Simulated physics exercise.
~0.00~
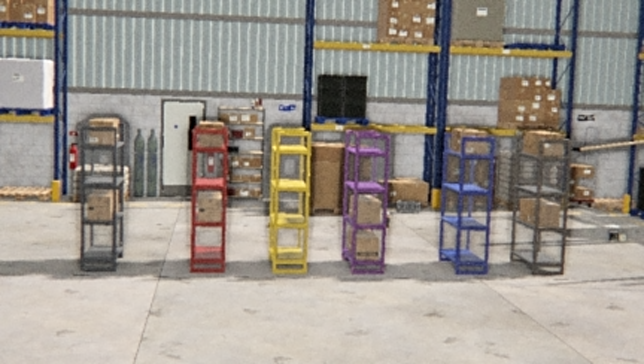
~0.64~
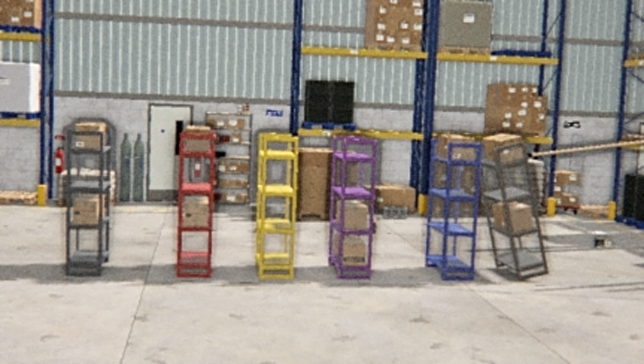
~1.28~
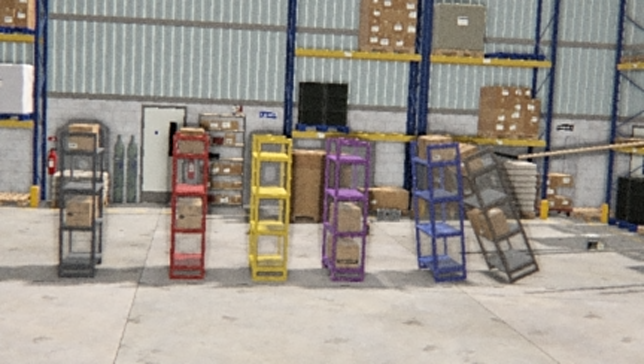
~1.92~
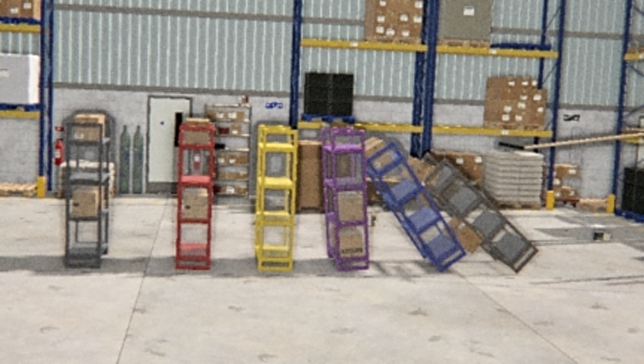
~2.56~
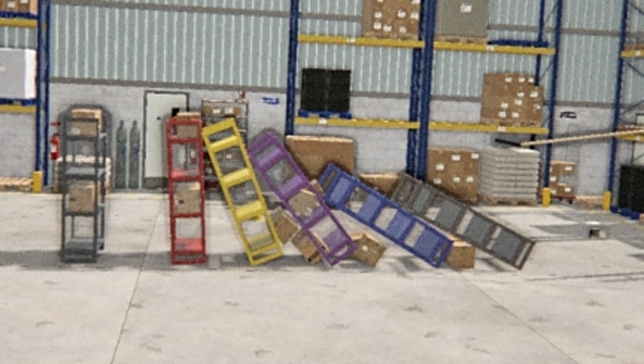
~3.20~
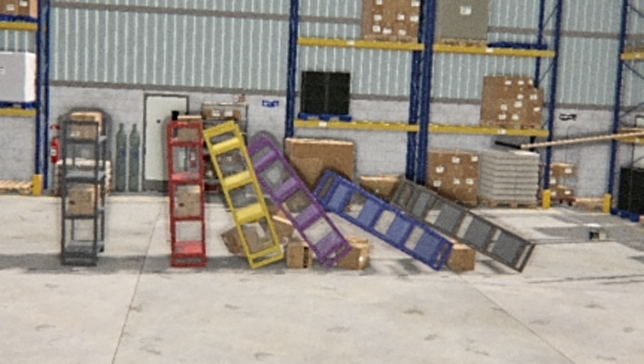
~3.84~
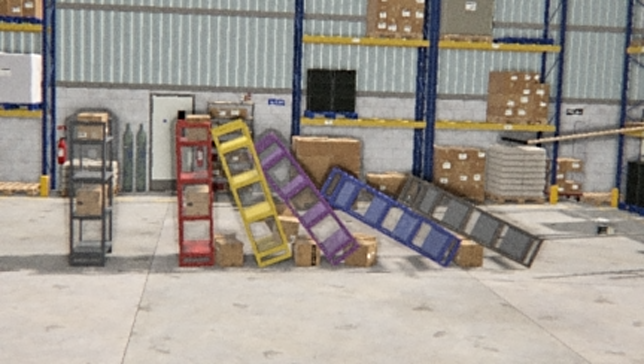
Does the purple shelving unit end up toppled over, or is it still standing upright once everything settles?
The purple unit goes over. It tips to the left after the blue one falls into it and ends up slanted against the yellow one.
